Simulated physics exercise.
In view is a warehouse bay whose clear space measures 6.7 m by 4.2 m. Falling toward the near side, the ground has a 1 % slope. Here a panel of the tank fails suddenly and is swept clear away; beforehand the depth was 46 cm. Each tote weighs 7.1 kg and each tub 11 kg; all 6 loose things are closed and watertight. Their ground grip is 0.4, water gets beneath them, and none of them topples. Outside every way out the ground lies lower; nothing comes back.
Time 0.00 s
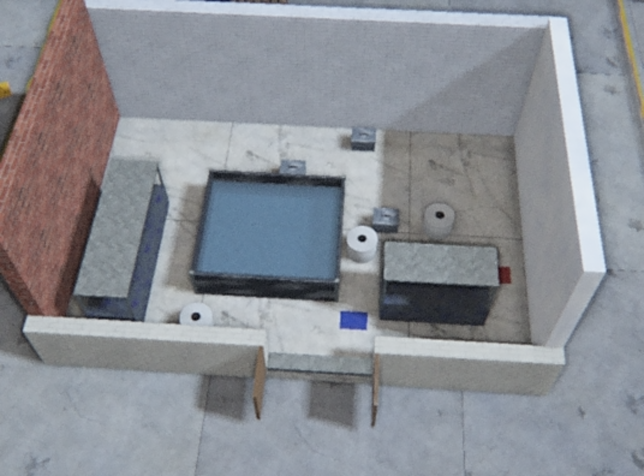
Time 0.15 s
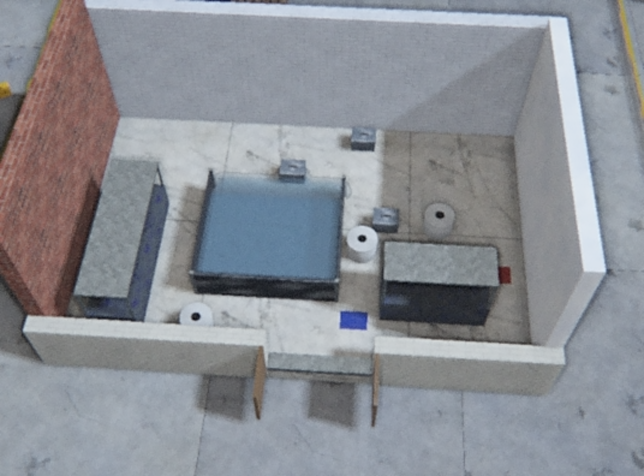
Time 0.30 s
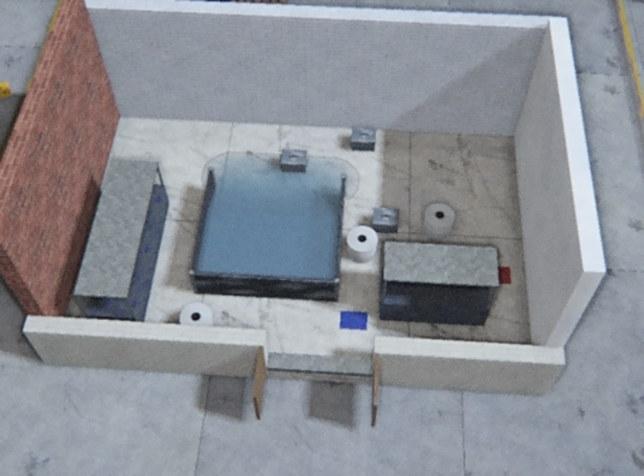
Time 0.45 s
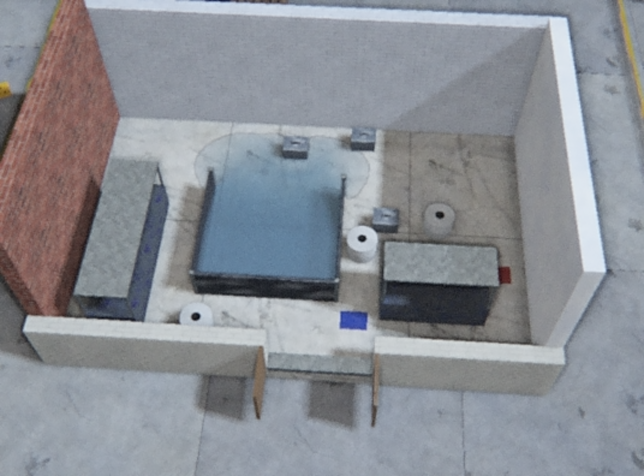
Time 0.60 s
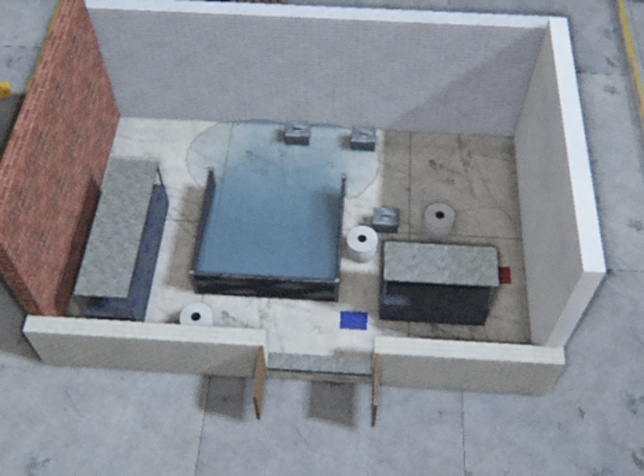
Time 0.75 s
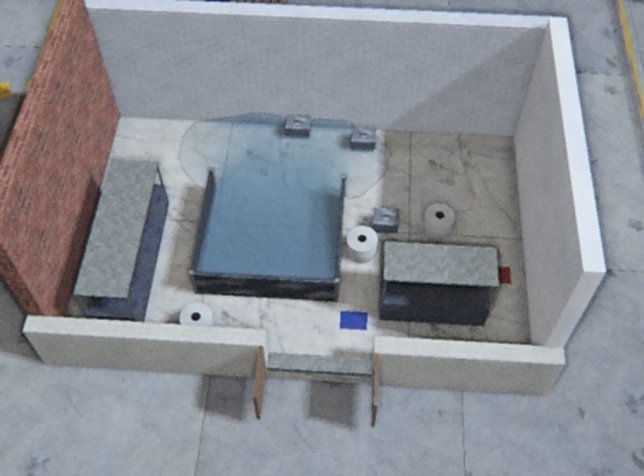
We see a walled bay with a square tank of blue water whose far side disappears, and water spreads over the floor toward the back wall, pushing one small grey tote backward while the other objects stay put.
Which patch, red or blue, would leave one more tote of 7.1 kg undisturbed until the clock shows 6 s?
The blue patch.
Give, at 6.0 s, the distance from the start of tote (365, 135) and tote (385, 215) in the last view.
In order: 250 cm and 0 cm.
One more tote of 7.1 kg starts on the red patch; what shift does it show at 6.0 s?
Around 200 centimetres from the patch.
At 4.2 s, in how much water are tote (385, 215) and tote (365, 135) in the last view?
Depth approx. 2 cm / 5 cm.
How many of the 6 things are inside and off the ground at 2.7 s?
Answer: 2.
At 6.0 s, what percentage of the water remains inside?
Close to 100 in a hundred parts remain.
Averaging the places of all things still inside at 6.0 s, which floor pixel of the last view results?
Centre of the remaining things: Roughly (388, 250).
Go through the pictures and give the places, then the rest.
In the first picture, a tote at (293, 167) rests on the ground; a tote at (364, 135), on the bottom; the red patch at (497, 275); the blue patch at (354, 321); 3.5 m2 under water; 0 of 6 have shifted.
In the second picture, a tote at (293, 167), on the bottom; a tote at (364, 135), on the bottom; the red patch at (497, 275); the blue patch at (354, 321); water covers 4.4 m2; 0 of 6 have shifted.
In the third picture, a tote at (294, 157) rests on the ground, 20 cm from its start; a tote at (364, 135) rests on the ground; the red patch at (497, 275); the blue patch at (354, 321); water covers 5.3 m2; 1 of 6 have shifted.
In the fourth picture, a tote at (296, 143) rests on the ground, 49 cm from its start; a tote at (364, 135) rests on the ground; the red patch at (497, 275); the blue patch at (354, 321); water covers 6.5 m2; 1 of 6 have shifted.
In the fifth picture, a tote at (298, 129), on the bottom, 80 cm from its start; a tote at (364, 135) rests on the ground; the red patch at (497, 275); the blue patch at (354, 321); water covers 7.5 m2; 1 of 6 have shifted.
In the sixth picture, a tote at (298, 122) floats, 95 cm from its start; a tote at (364, 135) rests on the ground; the red patch at (497, 275); the blue patch at (354, 321); 8.1 m2 under water; 1 of 6 have shifted.
After 1.2 s on red it would be 0 cm off in 0 cm of water; on blue it would be 0 cm off in 0 cm of water.
After 2.7 s on red it would be 0 cm off in 0 cm of water; on blue it would be 0 cm off in 0 cm of water.
After 4.2 s on red it would be 61 cm off in 5 cm of water; on blue it would be 0 cm off in 0 cm of water.
After 6.0 s on red it would be 175 cm off in 6 cm of water; on blue it would be 3 cm off in 3 cm of water.
